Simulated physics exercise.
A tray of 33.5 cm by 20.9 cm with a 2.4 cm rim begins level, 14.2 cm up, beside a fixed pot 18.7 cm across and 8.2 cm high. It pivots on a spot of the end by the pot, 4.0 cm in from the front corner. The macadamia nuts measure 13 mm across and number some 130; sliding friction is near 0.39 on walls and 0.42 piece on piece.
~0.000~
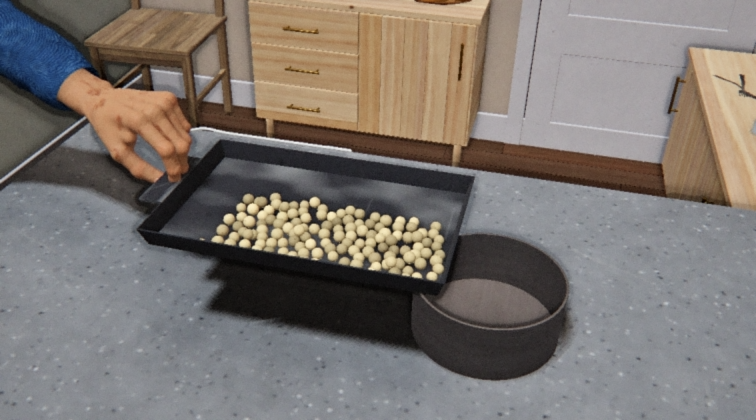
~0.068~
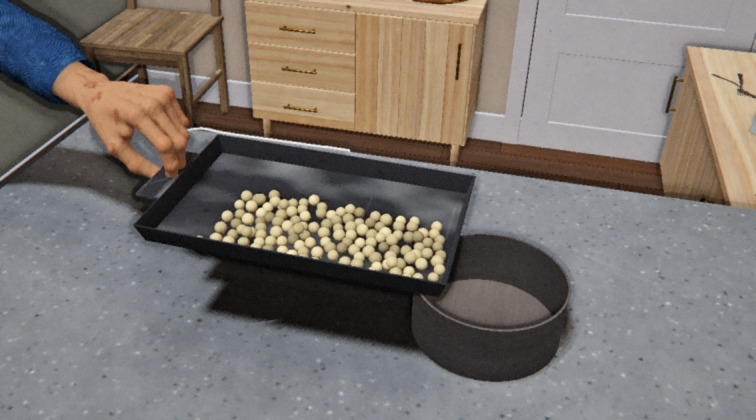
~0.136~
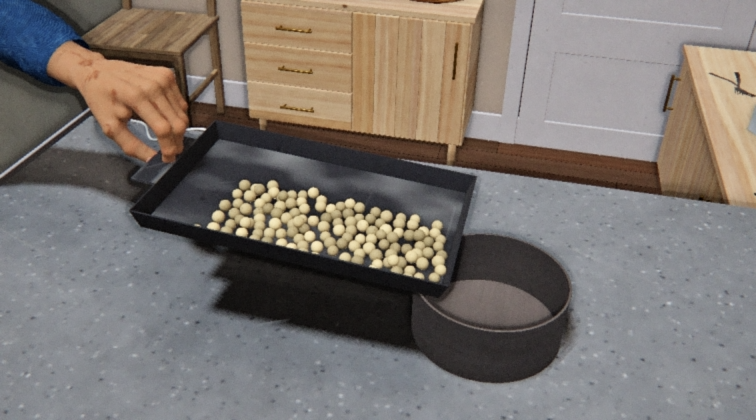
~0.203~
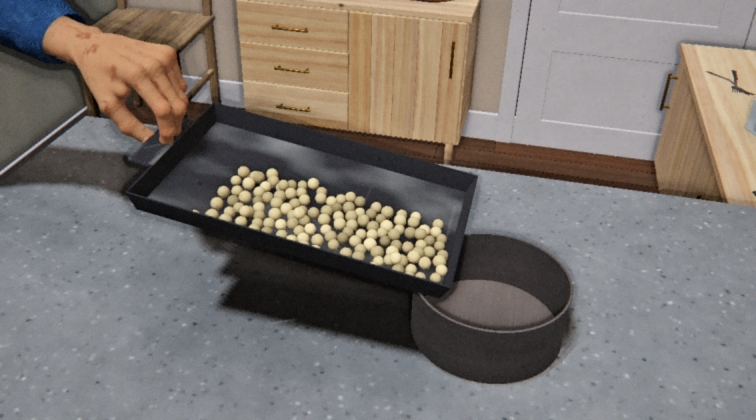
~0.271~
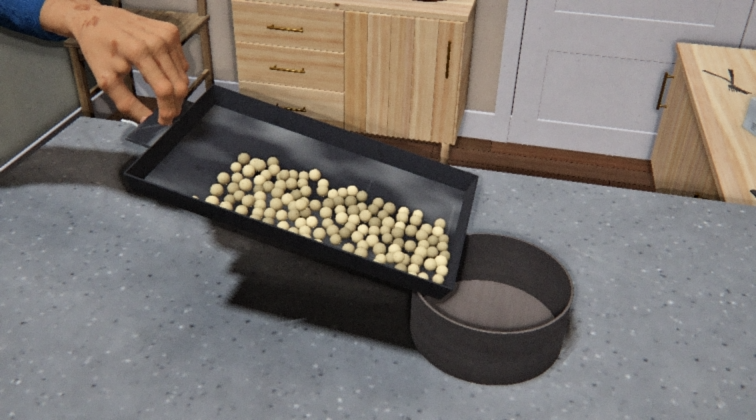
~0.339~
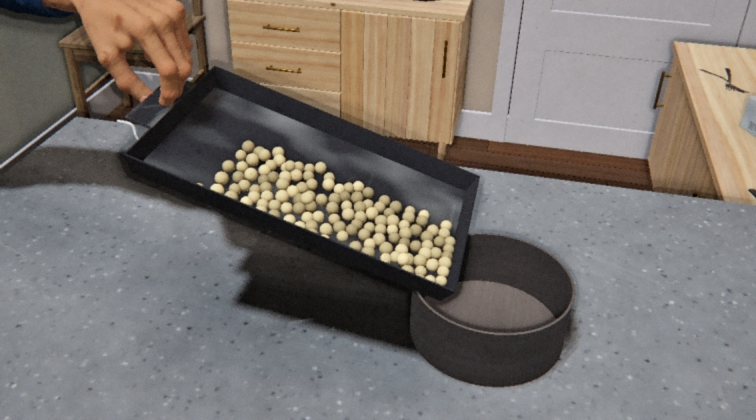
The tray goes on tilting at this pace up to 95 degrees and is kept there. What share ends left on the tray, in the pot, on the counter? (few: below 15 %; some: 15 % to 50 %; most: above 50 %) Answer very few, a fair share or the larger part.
Tray: Very few, pot: The larger part, counter: A fair share.
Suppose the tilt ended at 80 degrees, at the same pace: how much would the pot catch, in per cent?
It would be near 65 per cent.
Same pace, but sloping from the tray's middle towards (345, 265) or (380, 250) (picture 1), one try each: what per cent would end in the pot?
About 0 and 25 per cent.
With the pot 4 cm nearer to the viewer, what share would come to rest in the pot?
Then about 85 per cent.
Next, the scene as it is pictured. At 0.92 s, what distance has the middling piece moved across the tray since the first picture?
Roughly 9 cm.
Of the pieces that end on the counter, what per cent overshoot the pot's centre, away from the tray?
Roughly 80 per cent.
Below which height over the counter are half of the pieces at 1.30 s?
Roughly 16 cm.
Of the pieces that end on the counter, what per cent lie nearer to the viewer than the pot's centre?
Some 100 per cent.
After 0.92 s, tilt 54 degrees; the tray holds 100 %, the pot 0 %.
After 1.30 s, tilt 78 degrees; the tray holds 80 %, the pot 5 %.
After 1.78 s, tilt 95 degrees; the tray holds 0 %, the pot 65 %.
In the end, at 2.5 s, tray 0 %, pot 70 %, counter 30 %.
